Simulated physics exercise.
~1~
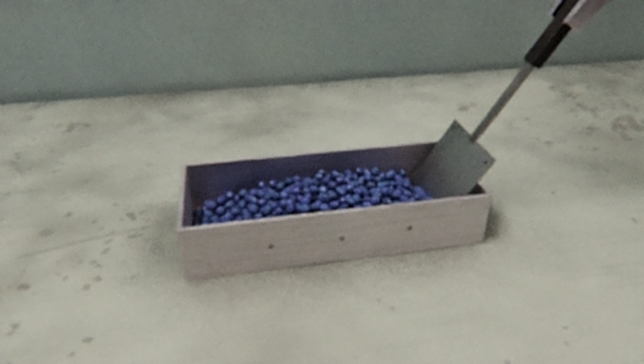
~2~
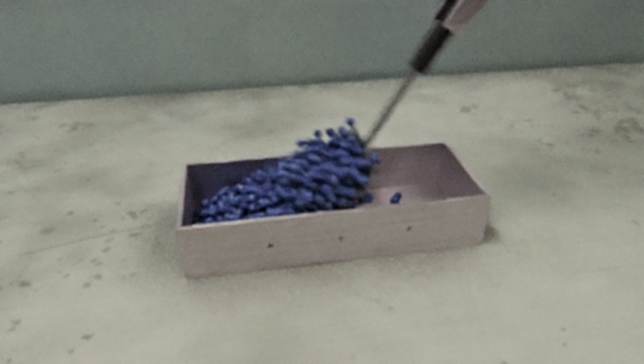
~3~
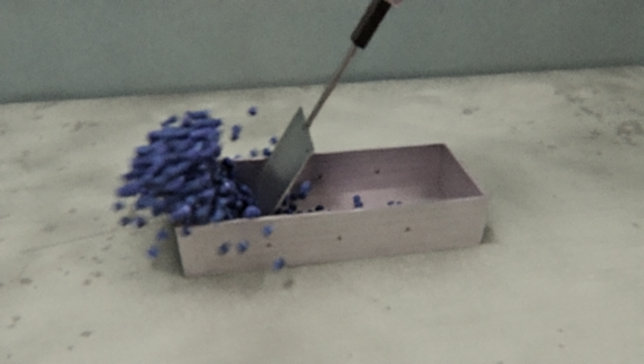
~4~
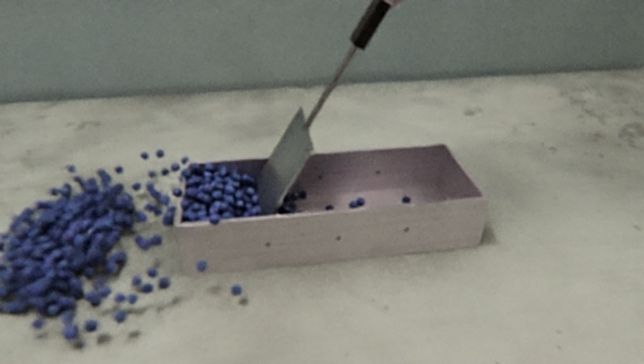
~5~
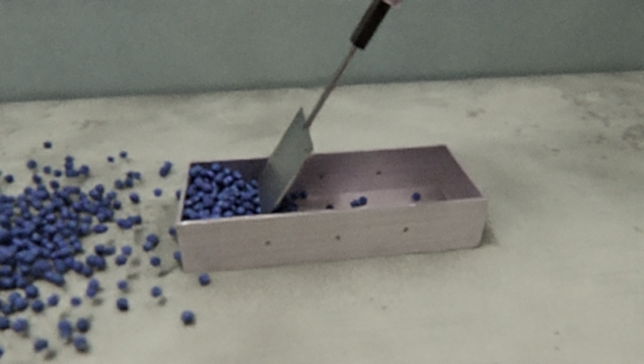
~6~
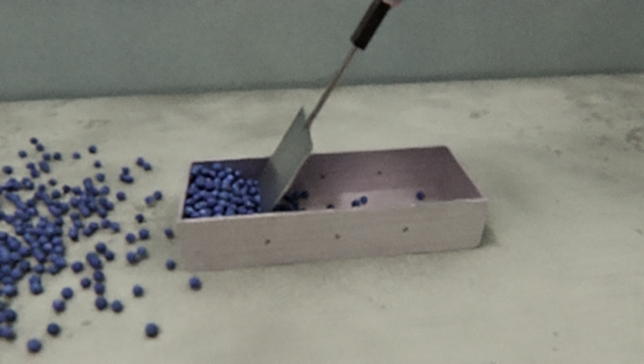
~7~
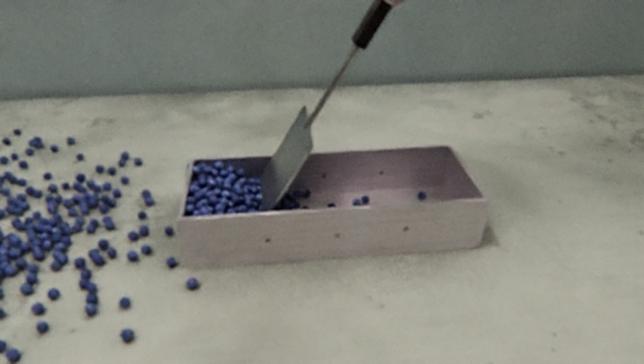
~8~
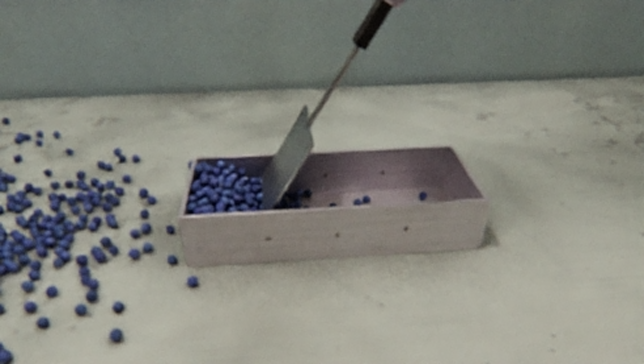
Small blue beads fill a long, open pinkish-grey trough on a pale, marked tabletop, seen from slightly above with a grey-green wall behind. A flat grey paddle on a thin rod with a dark grip, held by a robot arm, stands at the right end. It sweeps quickly left, piling the beads into a steep heap, then stops short of the left end. A dense clump flies over that end and lands on the table, scattering and rolling outward. Finally the beads lie spread at left, while many remain packed behind the still paddle and a few strays sit right of it.
